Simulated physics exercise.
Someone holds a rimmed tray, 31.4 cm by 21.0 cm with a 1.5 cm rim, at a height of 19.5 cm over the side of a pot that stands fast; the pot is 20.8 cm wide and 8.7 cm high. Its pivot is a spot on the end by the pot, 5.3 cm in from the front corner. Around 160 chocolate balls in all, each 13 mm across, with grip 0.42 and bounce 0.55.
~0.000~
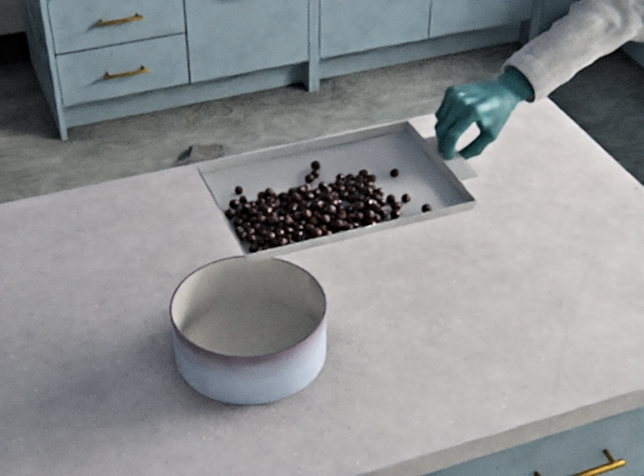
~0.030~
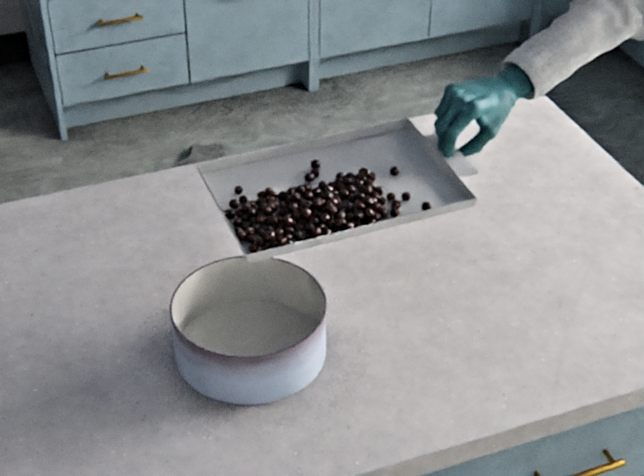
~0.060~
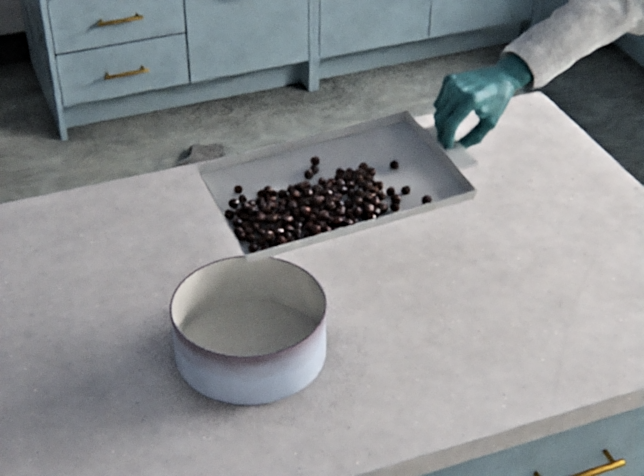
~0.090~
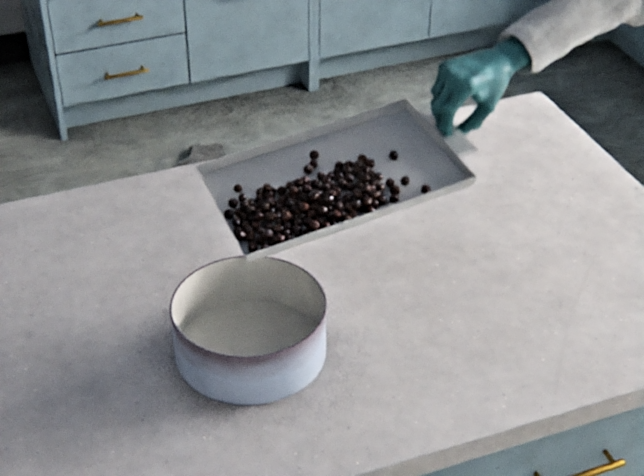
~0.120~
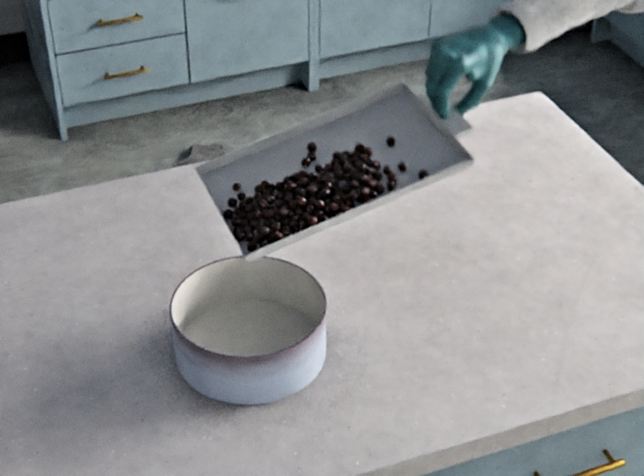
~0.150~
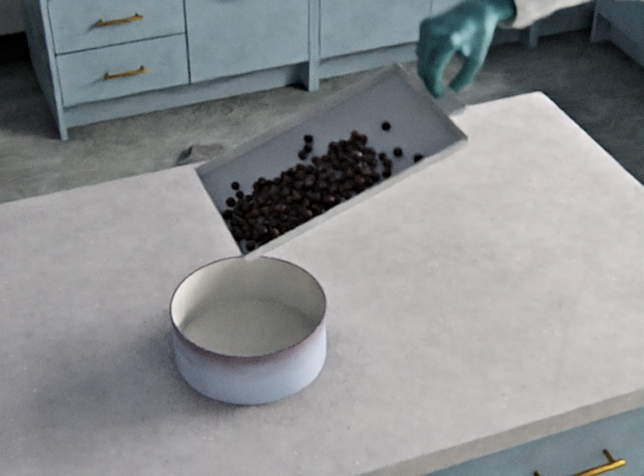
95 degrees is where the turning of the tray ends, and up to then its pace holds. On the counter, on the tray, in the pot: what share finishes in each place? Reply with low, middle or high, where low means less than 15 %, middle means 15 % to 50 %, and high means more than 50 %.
My answer: Counter - high; tray - low; pot - middle.
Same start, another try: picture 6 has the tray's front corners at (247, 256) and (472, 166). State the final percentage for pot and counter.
Per cent by place - pot 60, counter 40.
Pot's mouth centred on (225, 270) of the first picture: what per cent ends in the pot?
Some 55 per cent.
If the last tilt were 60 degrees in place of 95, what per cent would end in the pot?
You'd end up with some 25 % in the pot.
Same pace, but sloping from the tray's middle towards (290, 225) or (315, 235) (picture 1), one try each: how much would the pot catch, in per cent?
Estimate: Some 60 % and some 70 % respectively.
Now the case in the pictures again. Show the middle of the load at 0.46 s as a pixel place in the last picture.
Roughly pixel (222, 206).
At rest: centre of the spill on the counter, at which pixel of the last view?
Roughly at pixel (96, 323) in the last view.
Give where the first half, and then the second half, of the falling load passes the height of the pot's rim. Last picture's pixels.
First near (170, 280), then at (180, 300).
After 0.34 s, tilt 59 degrees; the tray holds 100 %, the pot 0 %.
Then, at 0.46 s, tilt 84 degrees; the tray holds 90 %, the pot 0 %.
After 0.72 s, tilt 95 degrees; the tray holds 0 %, the pot 35 %.
In the end, at 1.8 s, counter 60 %, tray 0 %, pot 40 %.
